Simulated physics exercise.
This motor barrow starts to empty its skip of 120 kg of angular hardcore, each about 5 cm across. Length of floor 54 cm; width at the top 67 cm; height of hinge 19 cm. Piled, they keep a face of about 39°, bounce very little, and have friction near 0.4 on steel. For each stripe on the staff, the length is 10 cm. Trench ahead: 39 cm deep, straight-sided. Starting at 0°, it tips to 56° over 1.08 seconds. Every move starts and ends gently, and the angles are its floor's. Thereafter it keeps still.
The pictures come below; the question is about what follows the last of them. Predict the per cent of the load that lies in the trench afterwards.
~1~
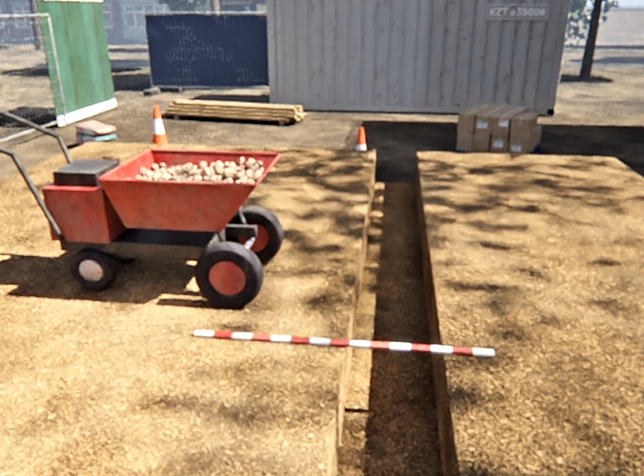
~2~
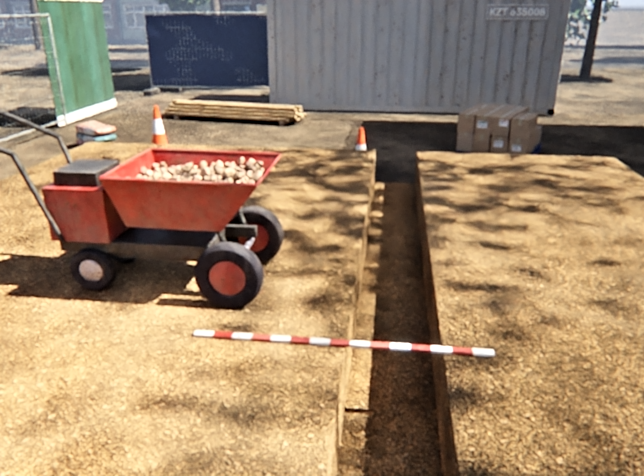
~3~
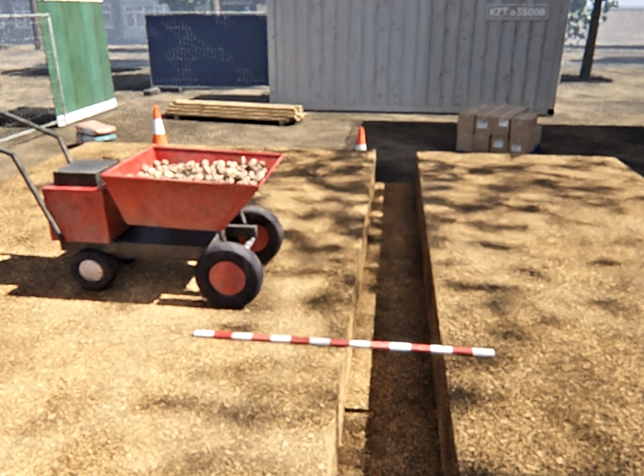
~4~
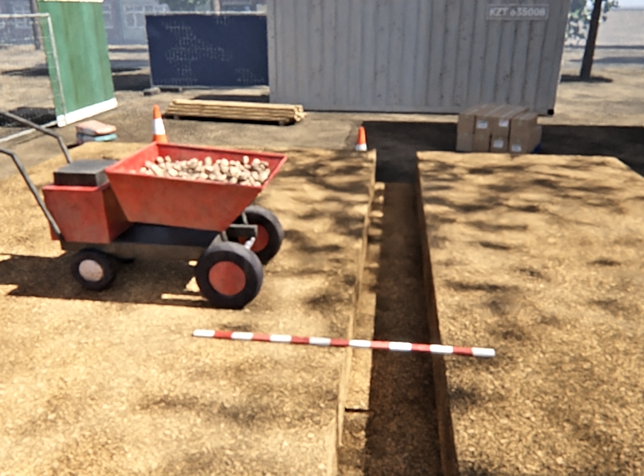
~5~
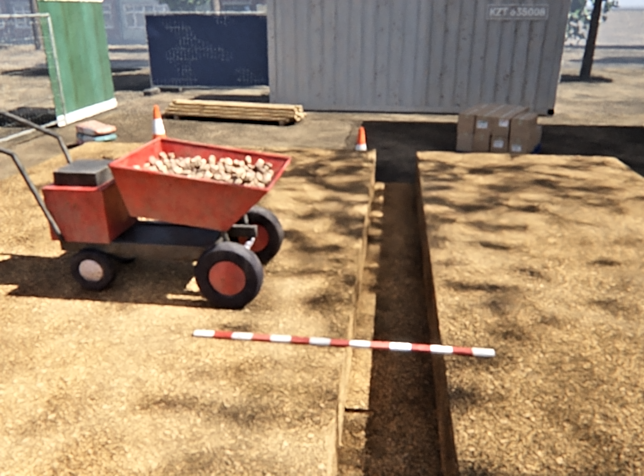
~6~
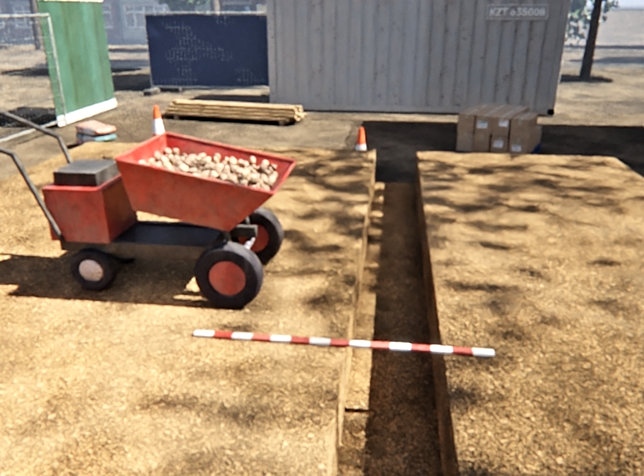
14 per cent.
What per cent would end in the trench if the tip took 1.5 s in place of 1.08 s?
Roughly 10 per cent would.
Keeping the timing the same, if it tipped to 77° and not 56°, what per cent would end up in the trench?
Roughly 90%.
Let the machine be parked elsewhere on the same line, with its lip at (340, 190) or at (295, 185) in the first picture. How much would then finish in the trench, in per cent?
15 %, then 20 %.
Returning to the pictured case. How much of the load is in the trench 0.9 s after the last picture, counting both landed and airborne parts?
At that moment: Approx. 0 %.
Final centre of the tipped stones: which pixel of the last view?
Around (386, 347).
Then, 0.5 s after the last picture the floor is at 47°, 100 % in the skip; the foremost stones are at (311, 224).
Then, 0.9 s after the last picture the floor is at 56°, 97 % in the skip, 2 % short of the trench, 1 % in the trench; the foremost stones are at (359, 269).
Then, 1.2 s after the last picture the floor is at 56°, 88 % in the skip, 4 % short of the trench, 8 % in the trench; the foremost stones are at (414, 362).
Then, 3.2 s after the last picture the floor is at 56°, 83 % in the skip, 3 % short of the trench, 14 % in the trench; the foremost stones are at (426, 333).
